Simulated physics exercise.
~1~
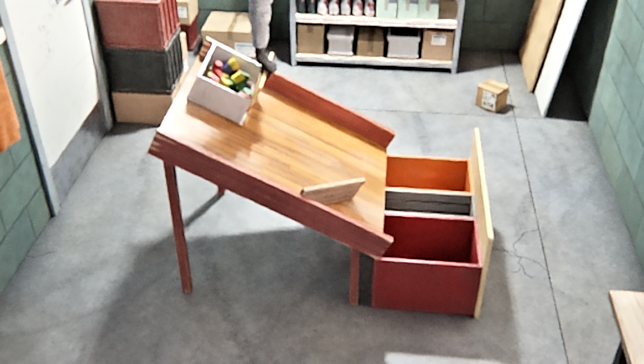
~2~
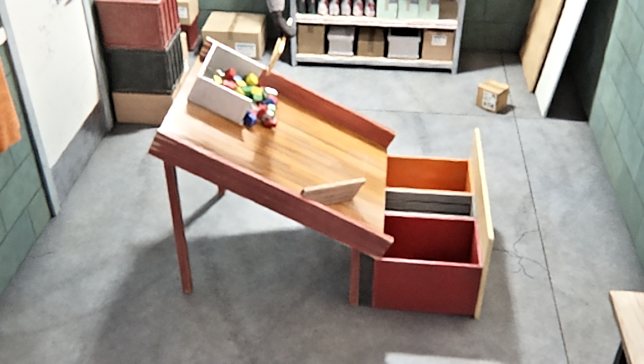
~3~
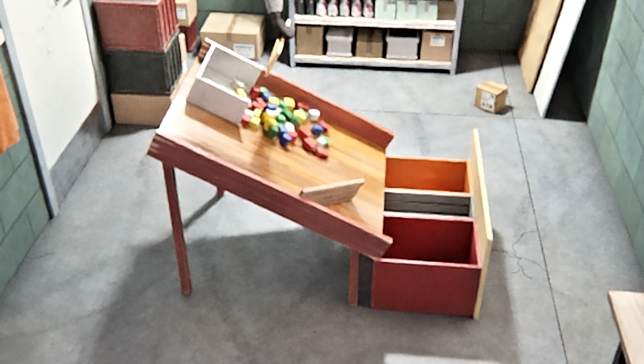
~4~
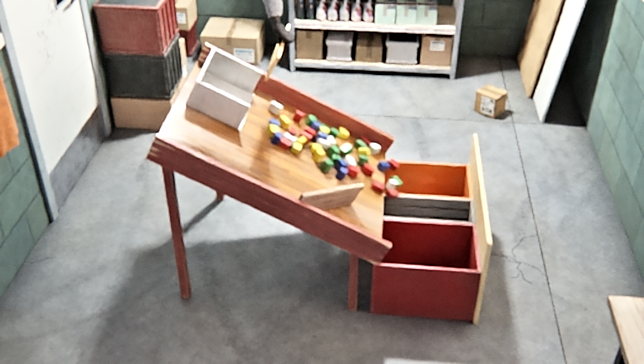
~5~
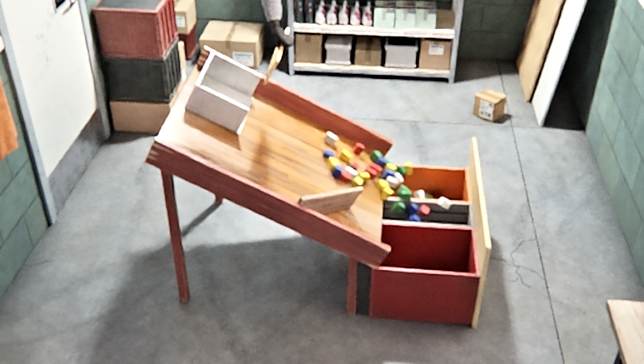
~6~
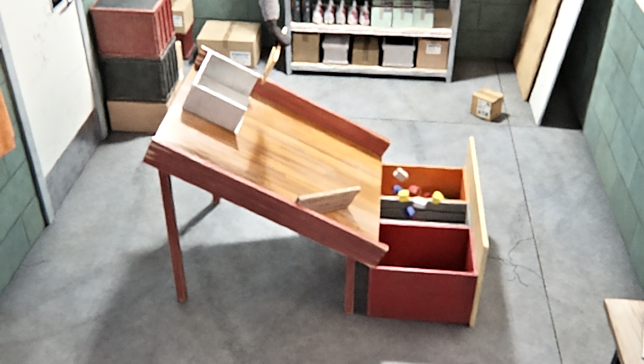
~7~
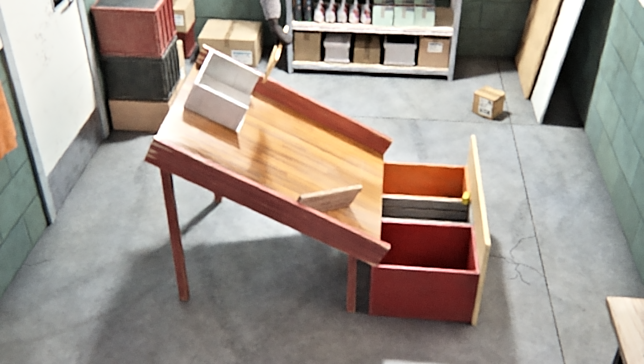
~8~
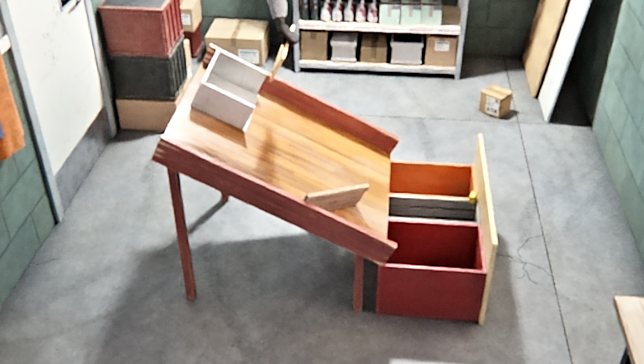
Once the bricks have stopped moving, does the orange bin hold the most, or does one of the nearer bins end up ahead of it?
The orange bin, the farthest one, holds the most bricks. The grey middle bin gets a smaller share and the red one gets none.
